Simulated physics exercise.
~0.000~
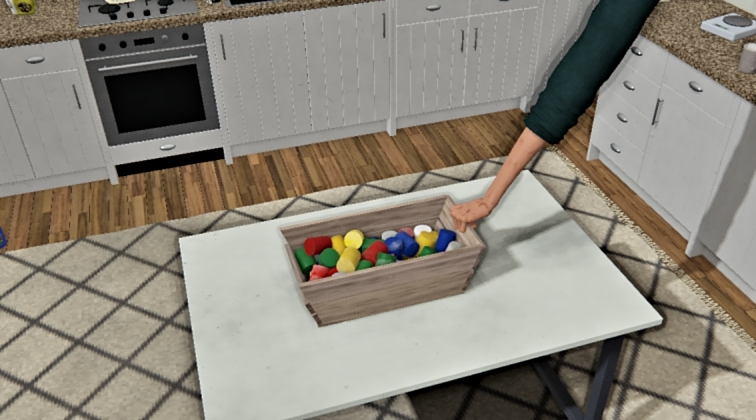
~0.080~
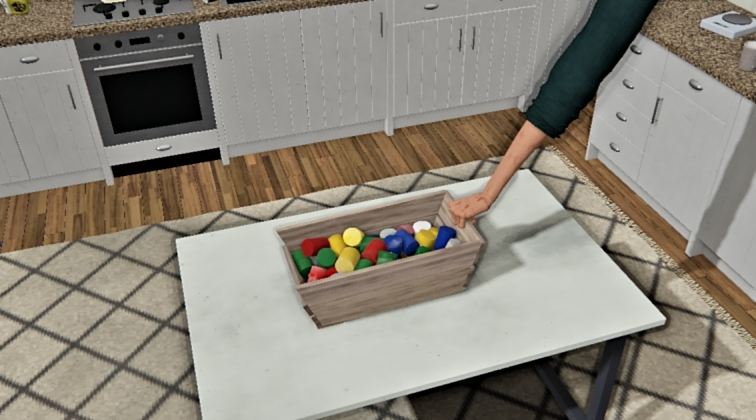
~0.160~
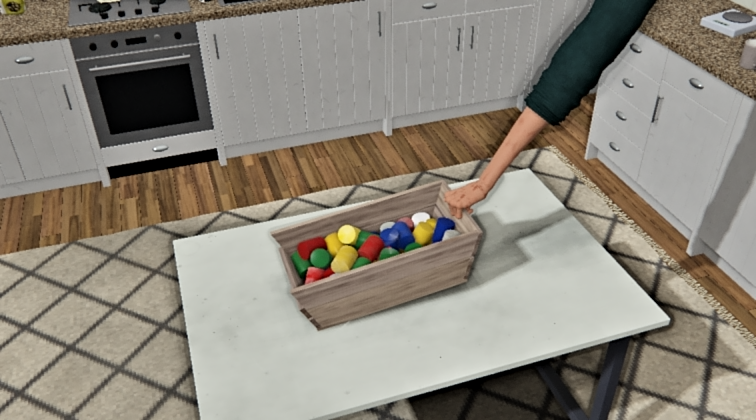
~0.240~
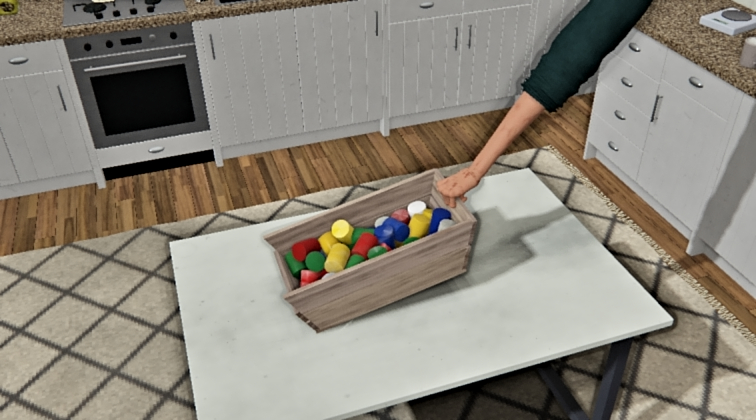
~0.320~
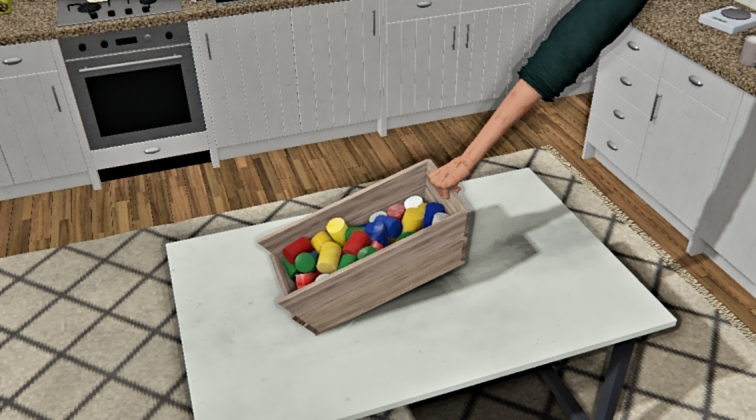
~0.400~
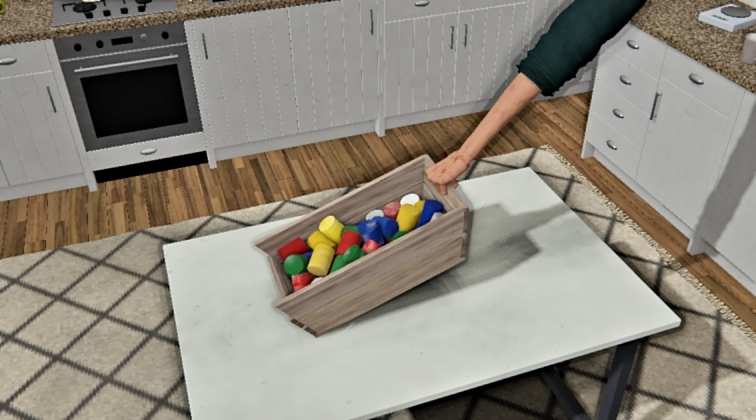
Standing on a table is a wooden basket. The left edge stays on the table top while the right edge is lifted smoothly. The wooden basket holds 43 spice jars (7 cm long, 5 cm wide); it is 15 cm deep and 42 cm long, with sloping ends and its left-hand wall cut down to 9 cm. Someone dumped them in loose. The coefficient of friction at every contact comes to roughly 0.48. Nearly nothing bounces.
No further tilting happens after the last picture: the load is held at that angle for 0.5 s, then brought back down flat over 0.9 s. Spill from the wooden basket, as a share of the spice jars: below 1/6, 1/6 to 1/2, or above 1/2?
Most likely the spill will come to beneath a sixth of the pieces.
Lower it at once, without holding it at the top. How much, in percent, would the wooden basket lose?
Wooden basket: 0%.
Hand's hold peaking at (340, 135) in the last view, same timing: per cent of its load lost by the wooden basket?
The wooden basket would shed 60 percent of its load.
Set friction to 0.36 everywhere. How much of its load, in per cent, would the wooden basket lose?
In that case the wooden basket sheds 0 per cent of its load.
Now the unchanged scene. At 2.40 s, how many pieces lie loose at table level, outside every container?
Around 1 in all.
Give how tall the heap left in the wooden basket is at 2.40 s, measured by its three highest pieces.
Near 13 centimetres, I'd say.
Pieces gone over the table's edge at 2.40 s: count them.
Estimated number of pieces: About 0.
After 0.72 s, tilt 19°; 1 of 43 out of the wooden basket.
After 1.12 s, tilt 16°; 1 of 43 out of the wooden basket.
After 1.68 s, tilt 1°; 1 of 43 out of the wooden basket.
When it is over (at 2.40 s), 1 of 43 out of the wooden basket. Asked share, 1 of 43, 2 per cent.
